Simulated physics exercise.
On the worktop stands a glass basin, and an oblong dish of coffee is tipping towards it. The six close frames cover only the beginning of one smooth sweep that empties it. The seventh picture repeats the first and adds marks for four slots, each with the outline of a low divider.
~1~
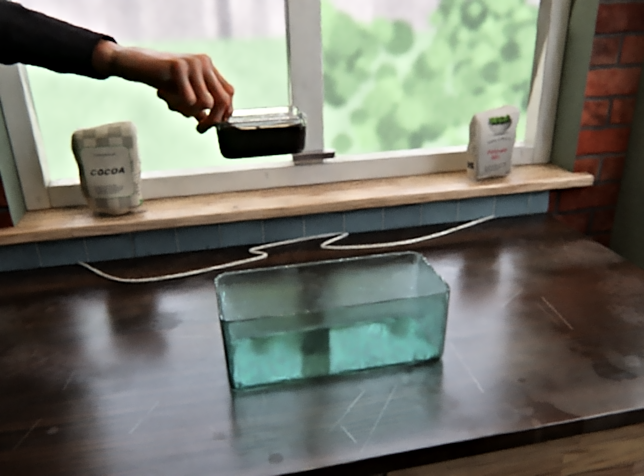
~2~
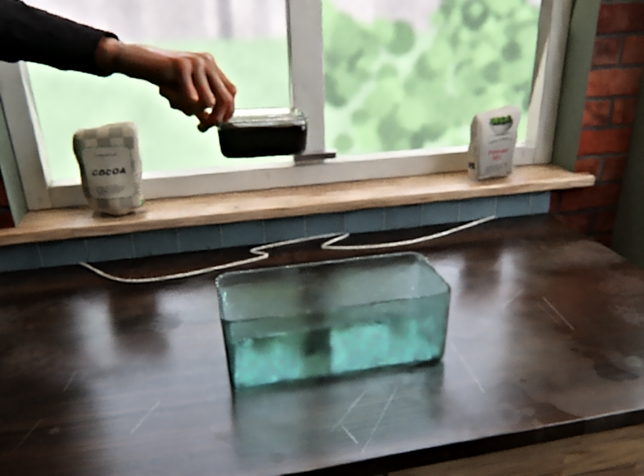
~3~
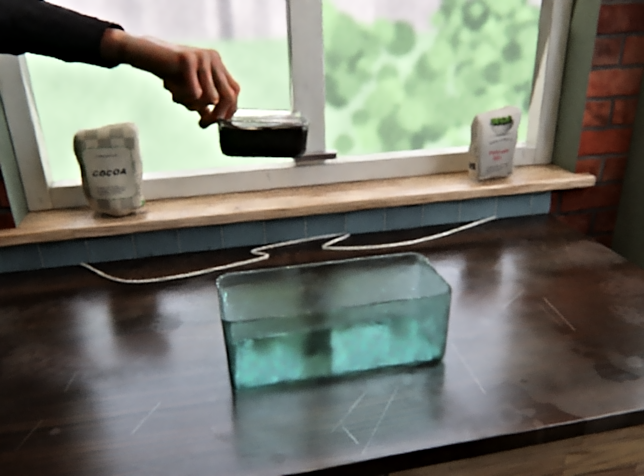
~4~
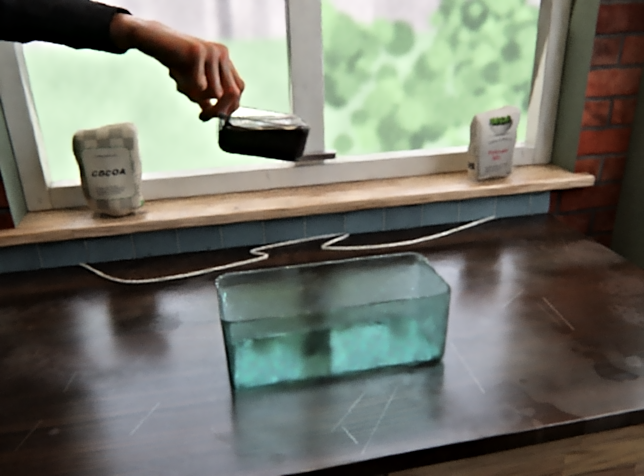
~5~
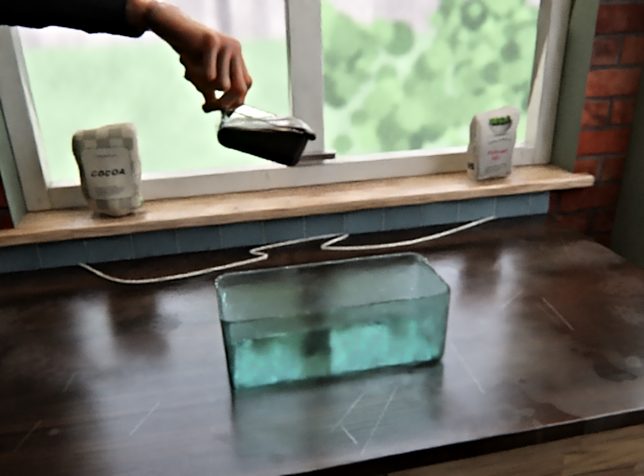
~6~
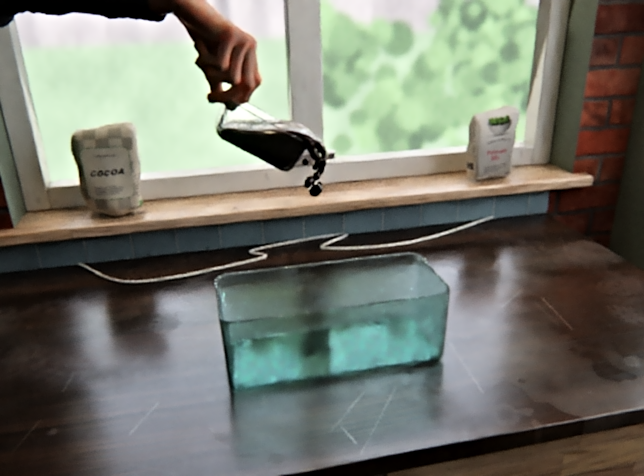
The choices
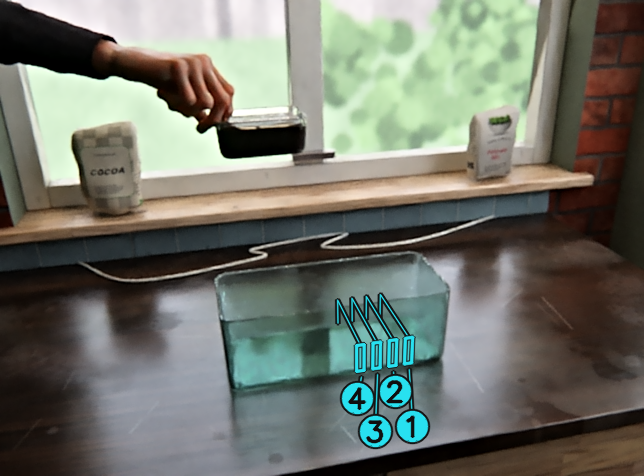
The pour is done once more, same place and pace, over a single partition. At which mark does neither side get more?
Position 3.
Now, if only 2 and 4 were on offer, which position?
That would be 4.
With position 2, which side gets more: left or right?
The left side.
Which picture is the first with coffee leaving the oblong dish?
In picture 5.
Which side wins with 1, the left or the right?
The left side.
In cyan, 1 at (409, 369); 2 at (393, 371); 3 at (377, 374); 4 at (361, 376).
For position 1, about 92 % ends left of the wall and 5 % right of it; 3 % is lost outside.
For position 2, about 87 % ends left of the wall and 10 % right of it; 3 % is lost outside.
For position 3, about 46 % ends left of the wall and 52 % right of it.
For position 4, about 27 % ends left of the wall and 71 % right of it.
